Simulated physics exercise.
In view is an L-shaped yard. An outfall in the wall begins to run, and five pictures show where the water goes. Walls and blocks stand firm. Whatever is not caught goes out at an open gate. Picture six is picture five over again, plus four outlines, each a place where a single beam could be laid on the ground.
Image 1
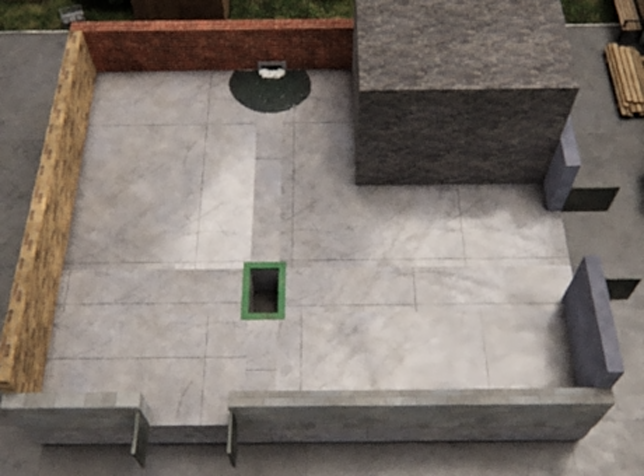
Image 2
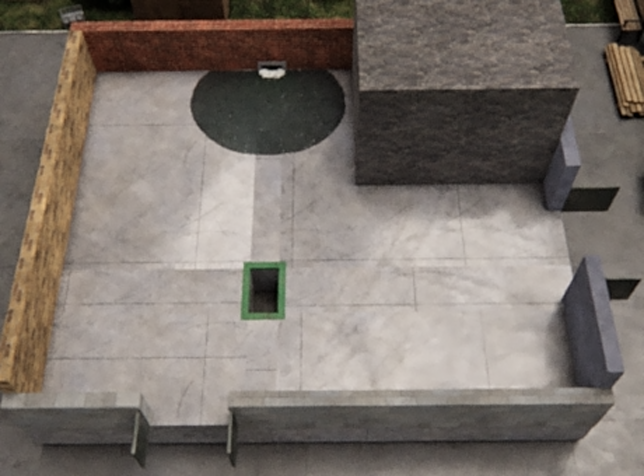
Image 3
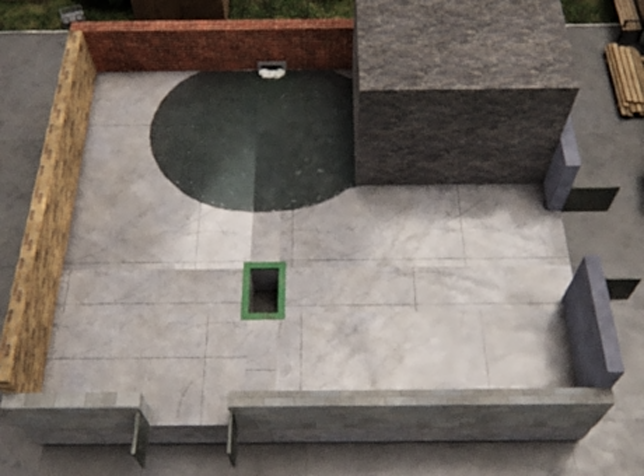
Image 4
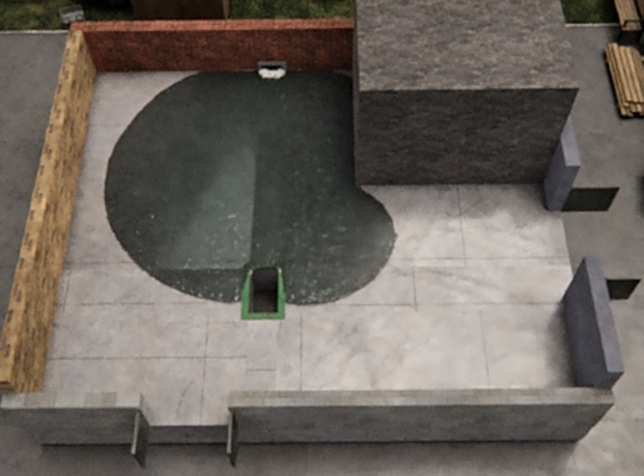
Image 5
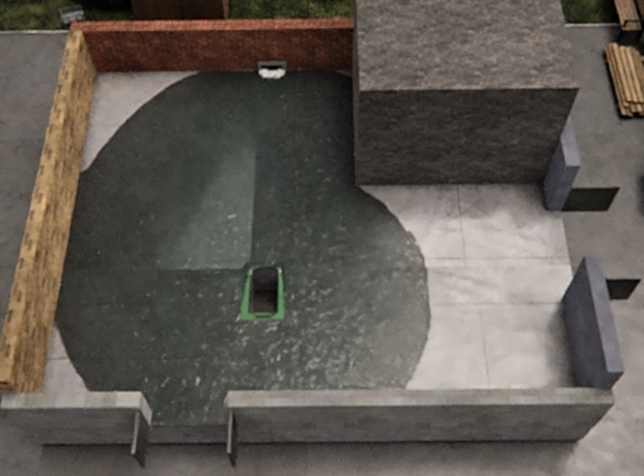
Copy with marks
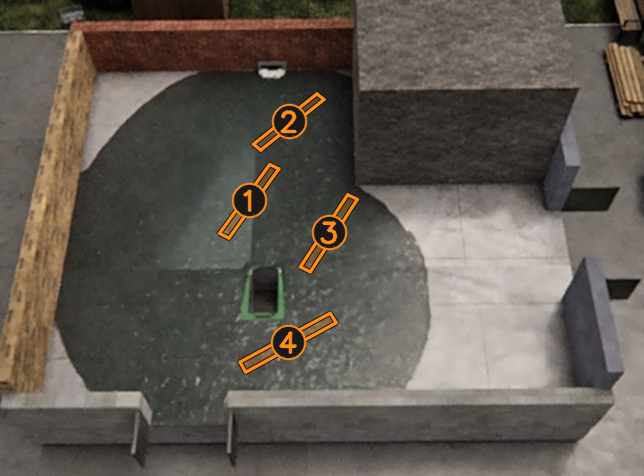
Dark water spreads from the outfall across an L-shaped yard and reaches the green drain.
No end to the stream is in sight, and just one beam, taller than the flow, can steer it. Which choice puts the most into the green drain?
Place 3 does it best.
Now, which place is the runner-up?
4 it is.
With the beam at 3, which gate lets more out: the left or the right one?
The left one.
In orange, 1 from (224, 235) to (274, 166); 2 from (257, 147) to (320, 96); 3 from (305, 269) to (352, 197); 4 from (242, 367) to (333, 317).
For place 1, about 15 % of the stream goes into the green drain, about 77 % out by the gates.
For place 2, about 12 % of the stream goes into the green drain, about 78 % out by the gates.
For place 3, about 37 % of the stream goes into the green drain, about 55 % out by the gates.
For place 4, about 23 % of the stream goes into the green drain, about 70 % out by the gates.
